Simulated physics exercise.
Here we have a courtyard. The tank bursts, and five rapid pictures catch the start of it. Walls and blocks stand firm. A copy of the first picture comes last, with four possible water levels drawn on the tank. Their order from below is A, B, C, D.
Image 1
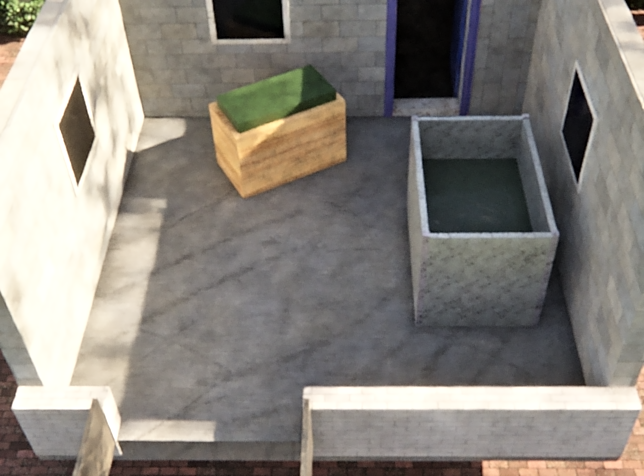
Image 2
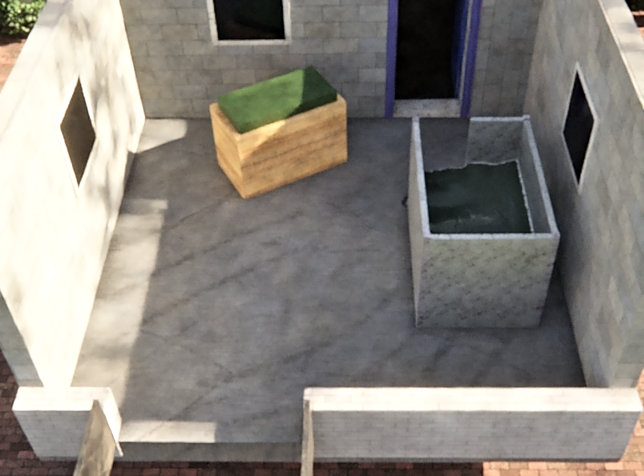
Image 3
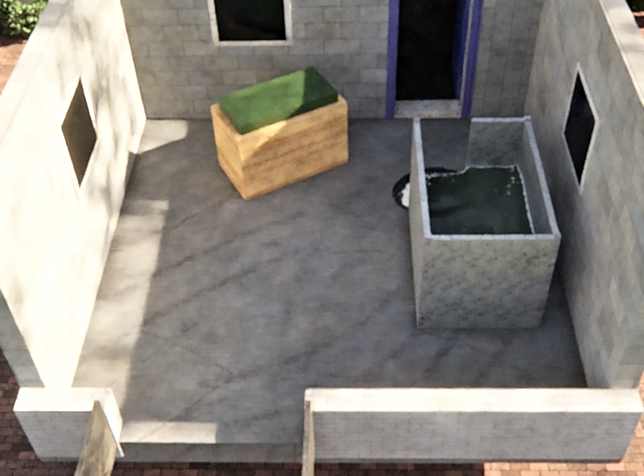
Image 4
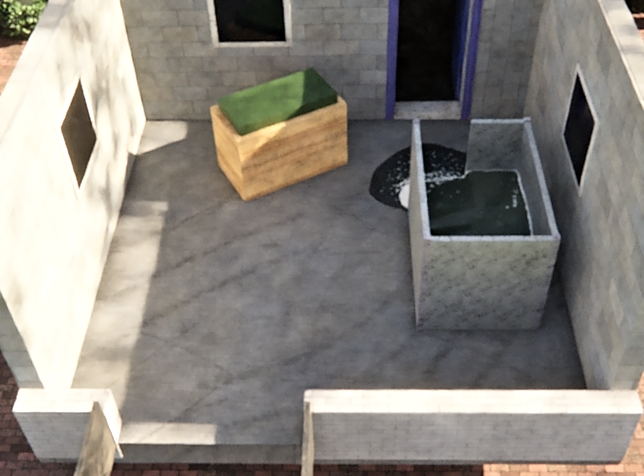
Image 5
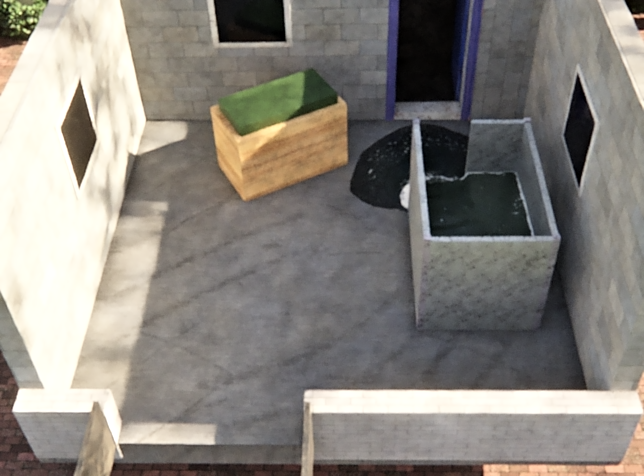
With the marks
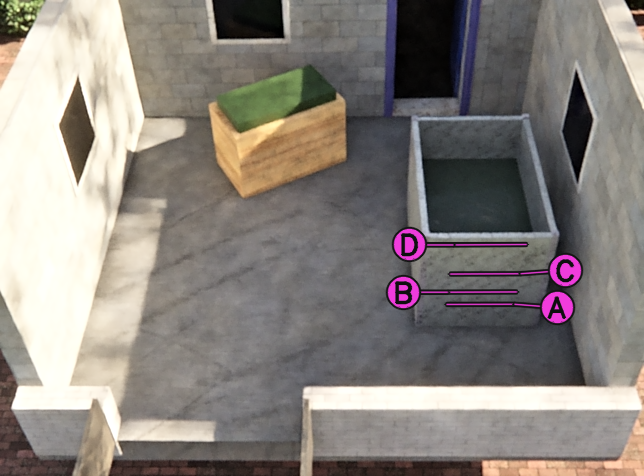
We see a walled courtyard with a grass-topped wooden box and a stone tank of dark water; the tank's back wall opens at its left part, and water pours out behind it, spreading leftward across the ground.
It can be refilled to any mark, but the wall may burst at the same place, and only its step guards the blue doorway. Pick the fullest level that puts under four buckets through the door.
A is the one.
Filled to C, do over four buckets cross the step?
Yes, that goes wrong.
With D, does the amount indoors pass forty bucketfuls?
Yes, clearly.
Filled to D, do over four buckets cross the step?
Yes, that goes wrong.
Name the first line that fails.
Here it is line B.
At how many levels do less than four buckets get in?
One of the four.
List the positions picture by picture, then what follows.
Water in the tank at rest, its middle at (474, 212); foot of the blue doorway at (426, 116); open gate at (205, 383).
Water covers 1 % of the ground, its front hidden from here.
Water covers 2 % of the ground, its front hidden from here.
Water covers 6 % of the ground and shows as far out as (395, 171).
Water covers 11 % of the ground and shows as far out as (375, 151).
On the marked copy, A at (480, 304); B at (482, 292); C at (485, 273); D at (489, 244); from the bottom up A, B, C, D.
Choosing A, a bucket or two gets in.
Choosing B, about 11 bucketfuls get in.
Choosing C, dozens of bucketfuls pour in.
Choosing D, dozens of bucketfuls pour in.
